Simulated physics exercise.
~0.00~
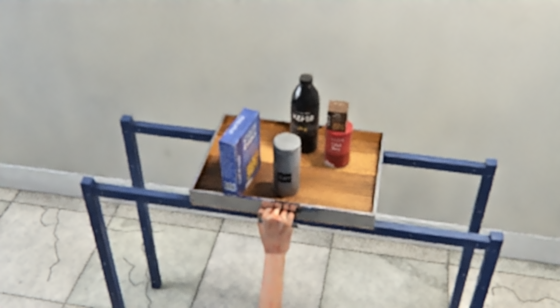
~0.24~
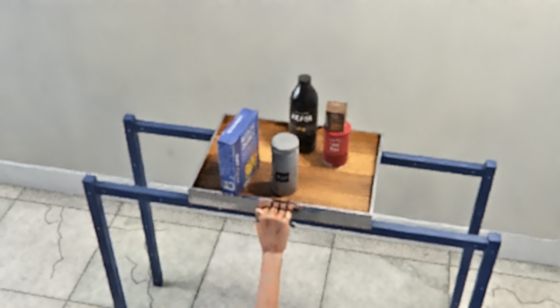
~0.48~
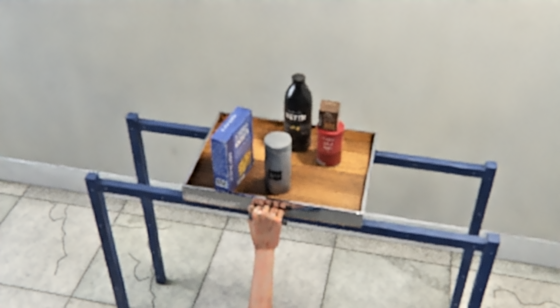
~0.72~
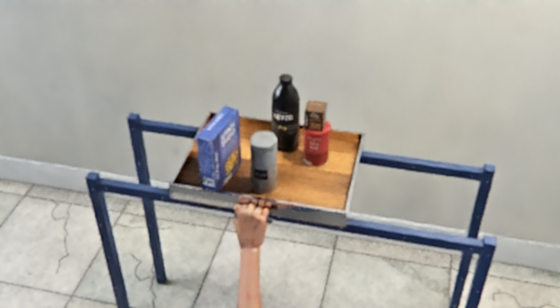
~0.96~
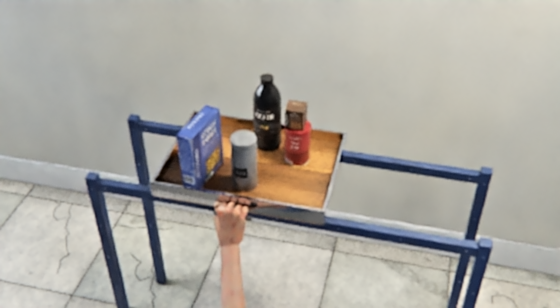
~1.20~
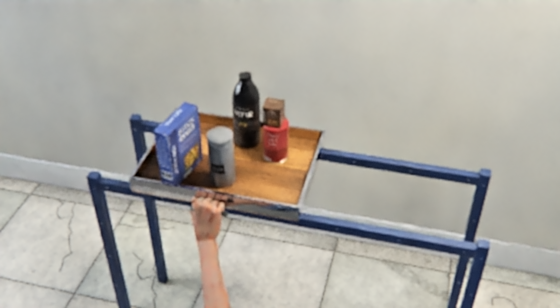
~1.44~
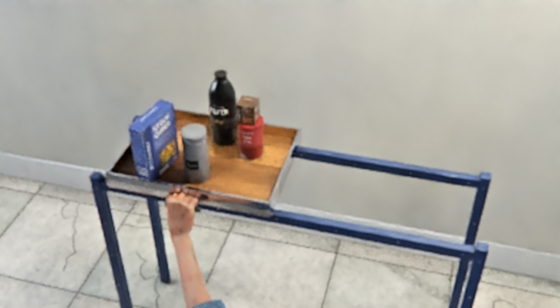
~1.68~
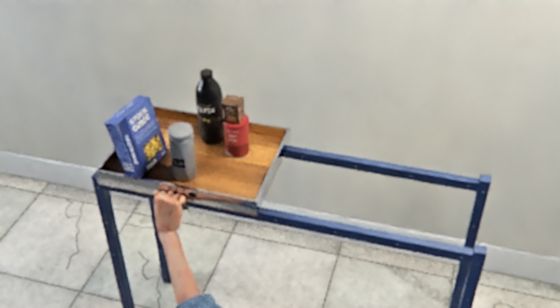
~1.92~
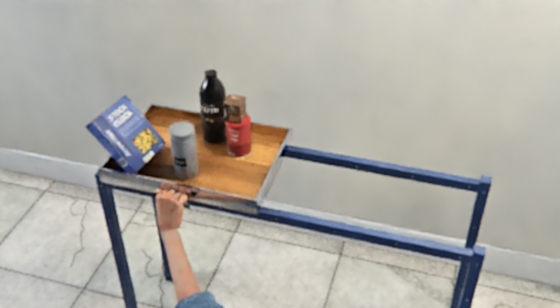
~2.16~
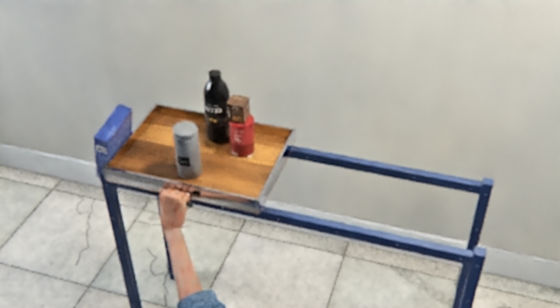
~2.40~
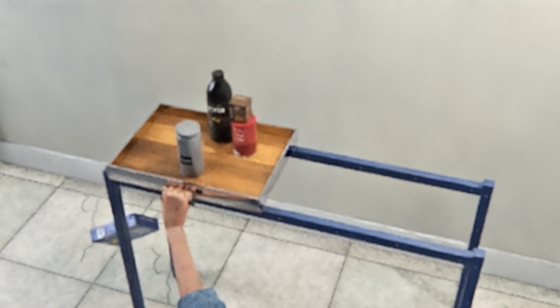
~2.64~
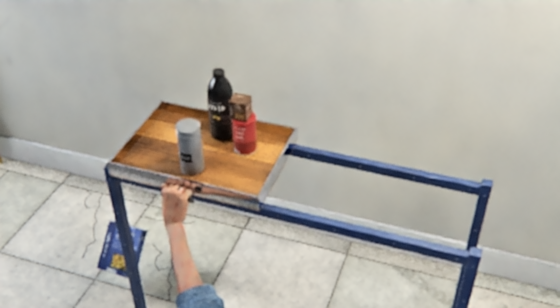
A wooden tray carrying a blue packet, grey jar, black bottle and red tin with a brown packet on top slides left along blue rails, pulled by a hand, and stops at the end, where the blue packet tips over the edge and falls to the floor while the rest stay upright.
